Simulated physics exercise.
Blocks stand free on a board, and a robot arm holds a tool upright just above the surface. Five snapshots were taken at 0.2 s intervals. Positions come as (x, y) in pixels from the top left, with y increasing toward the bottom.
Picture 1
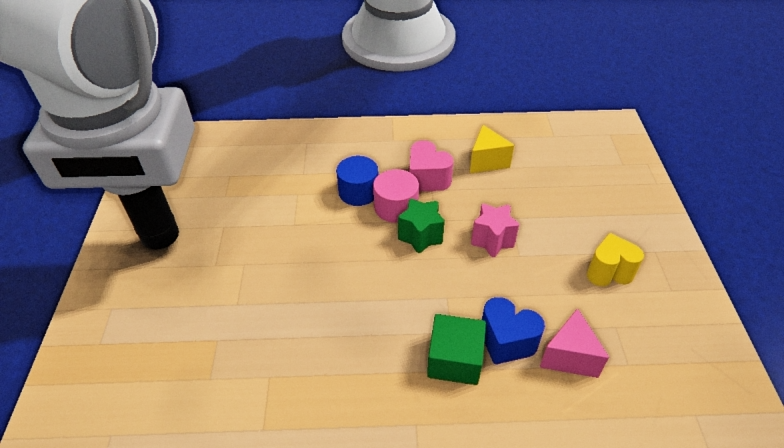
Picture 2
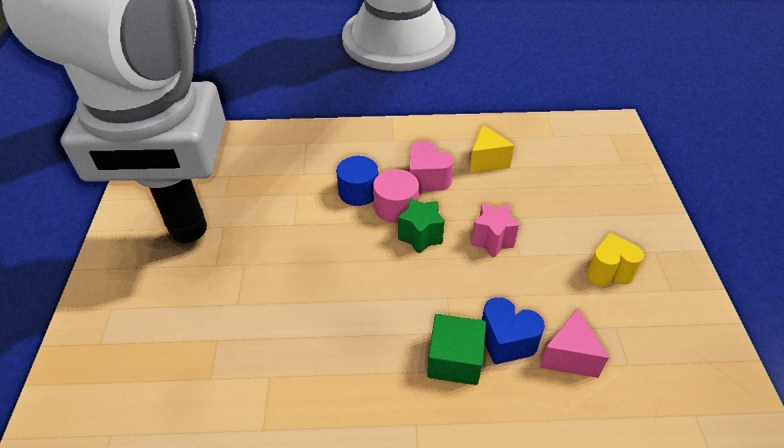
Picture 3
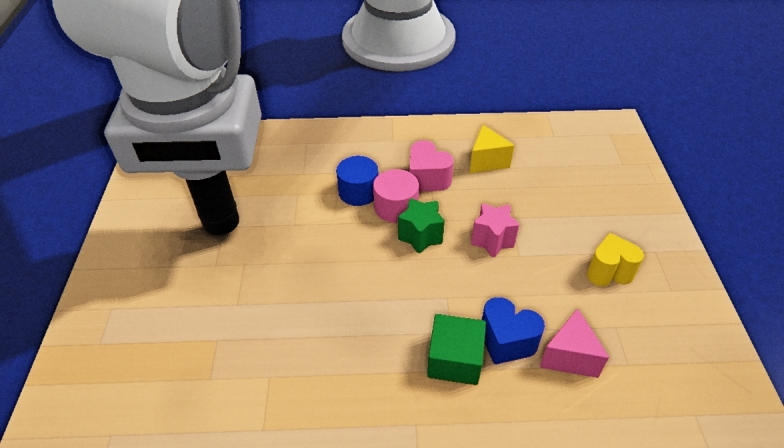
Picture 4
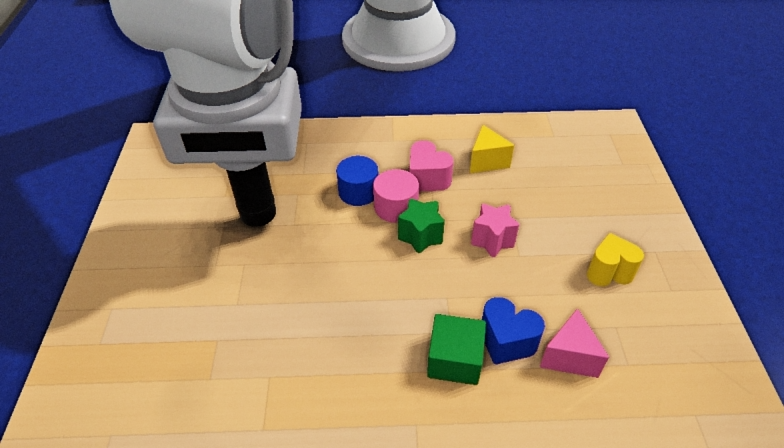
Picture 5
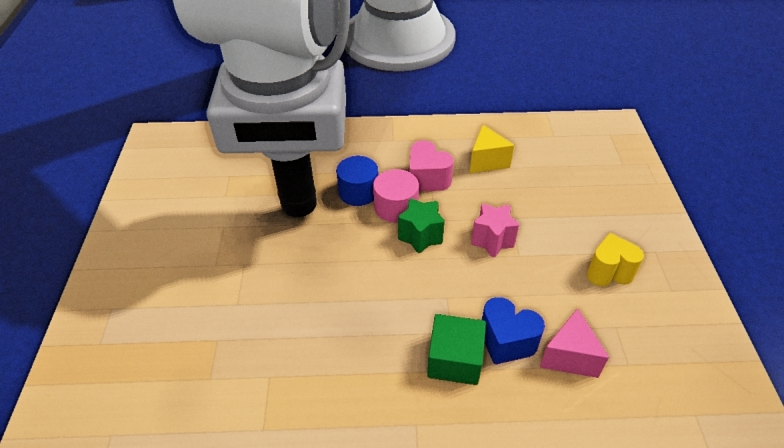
A robot arm holding a black tool upright slid it steadily to the right across the wooden board, drawing close to the blue disc, while all the colourful blocks stayed where they were.
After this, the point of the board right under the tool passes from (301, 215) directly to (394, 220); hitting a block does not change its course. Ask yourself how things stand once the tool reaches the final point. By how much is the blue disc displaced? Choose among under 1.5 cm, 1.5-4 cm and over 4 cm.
The under 1.5 cm band.
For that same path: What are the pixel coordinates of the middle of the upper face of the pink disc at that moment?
The middle of its top is at (422, 176).
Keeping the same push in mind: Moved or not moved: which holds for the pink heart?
When the path is over, the pink heart has left its spot.
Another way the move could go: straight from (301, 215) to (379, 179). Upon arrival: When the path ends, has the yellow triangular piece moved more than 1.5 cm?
I believe not.
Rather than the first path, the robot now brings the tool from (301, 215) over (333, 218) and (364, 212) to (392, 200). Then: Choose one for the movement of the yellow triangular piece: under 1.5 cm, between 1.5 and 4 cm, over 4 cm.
Less than 1.5 cm.
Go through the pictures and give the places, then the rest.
In the first frame, tool's lower end at (161, 237); blue disc at (357, 169); pink disc at (396, 184); pink heart at (429, 156).
In the second frame, tool at (189, 230); blocks still.
In the third frame, tool at (222, 223); blocks still.
In the fourth frame, tool at (259, 215); blocks still.
In the fifth frame, tool at (299, 206); blue disc at (357, 169); pink disc at (396, 184); pink heart at (429, 156).
What follows on the original path. Halfway along, tool at (347, 209); nothing pushed yet.
At the end, tool at (394, 211); blue disc still; pink disc at (422, 176); pink heart at (435, 150).
